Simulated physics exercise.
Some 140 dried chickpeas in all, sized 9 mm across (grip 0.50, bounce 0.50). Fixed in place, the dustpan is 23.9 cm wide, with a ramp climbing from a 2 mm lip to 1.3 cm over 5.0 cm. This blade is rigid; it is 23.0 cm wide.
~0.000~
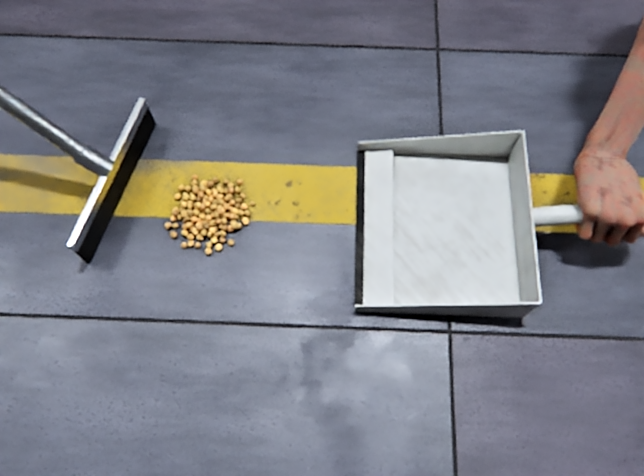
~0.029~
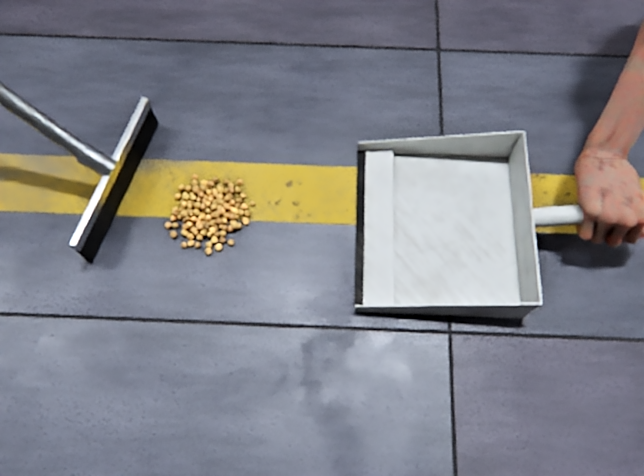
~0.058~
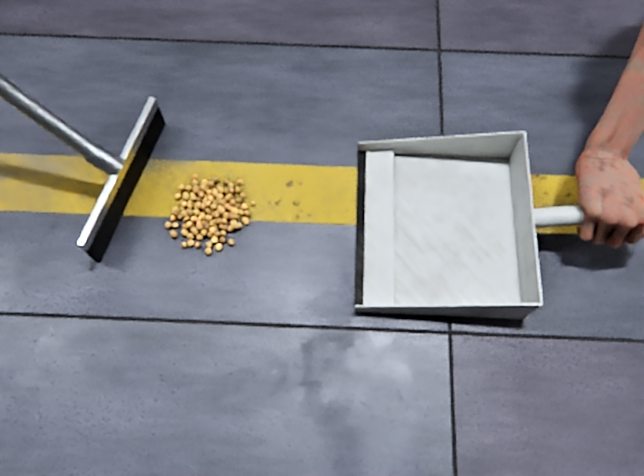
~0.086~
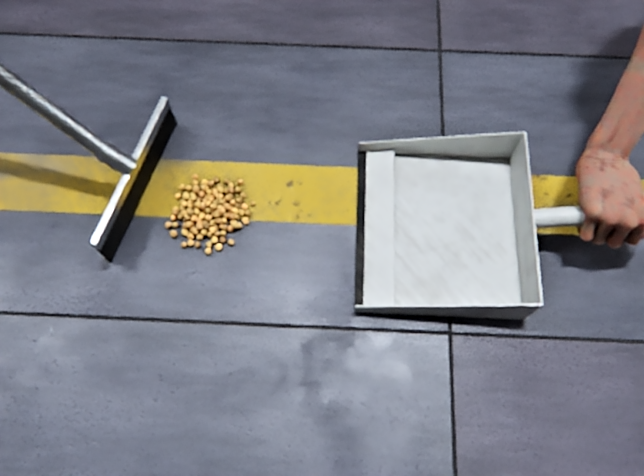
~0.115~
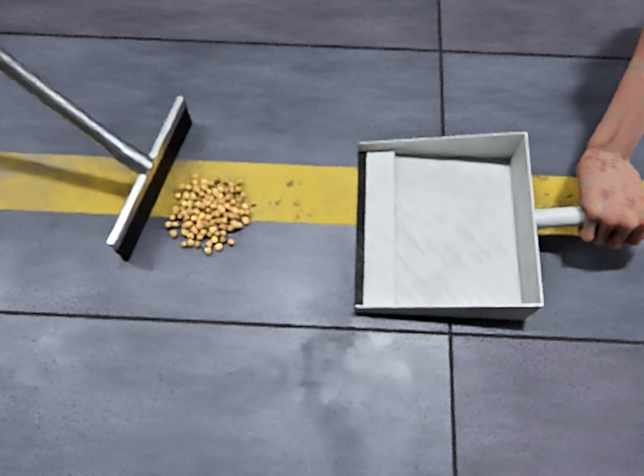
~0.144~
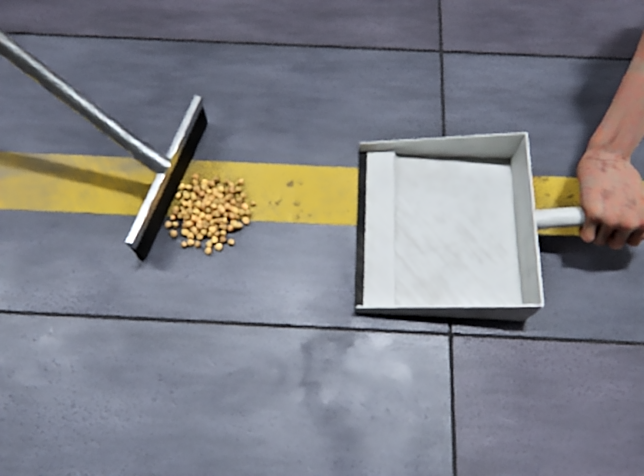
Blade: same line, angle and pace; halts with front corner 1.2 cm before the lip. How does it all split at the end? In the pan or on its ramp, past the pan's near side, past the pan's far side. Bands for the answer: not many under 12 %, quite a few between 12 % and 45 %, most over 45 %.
In the pan or on its ramp: Quite a few; past the pan's near side: Not many; past the pan's far side: Not many.
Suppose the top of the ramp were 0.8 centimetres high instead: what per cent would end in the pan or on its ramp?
Estimate: About 25 in a hundred.
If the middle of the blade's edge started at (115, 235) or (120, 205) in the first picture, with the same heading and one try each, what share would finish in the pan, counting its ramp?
The two tries give about 30 % and about 25 %.
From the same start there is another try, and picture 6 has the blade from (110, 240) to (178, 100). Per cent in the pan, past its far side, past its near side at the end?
Pan 0 % / far 0 % / near 0 %.
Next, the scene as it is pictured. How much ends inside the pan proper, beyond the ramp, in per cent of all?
Estimate: Close to 0 per cent of the total.
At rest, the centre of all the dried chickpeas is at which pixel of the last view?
In the last view, approximately (351, 225).
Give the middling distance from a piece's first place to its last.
Median: Approx. 20 cm.
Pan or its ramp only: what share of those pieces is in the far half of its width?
About 70 %.
After 0.29 s, middle of the blade 14 cm from the lip; 0 % over the lip, far side 0 %, near side 0 %.
Then, at 0.39 s, middle of the blade 6 cm from the lip; 0 % over the lip, far side 0 %, near side 0 %.
After 0.62 s, middle of the blade 4 cm from the lip; 25 % over the lip, far side 0 %, near side 5 %.
At rest (1.1 s), pan 20 %, near side 5 %, far side 0 %, in front of the lip or behind the blade 75 %.
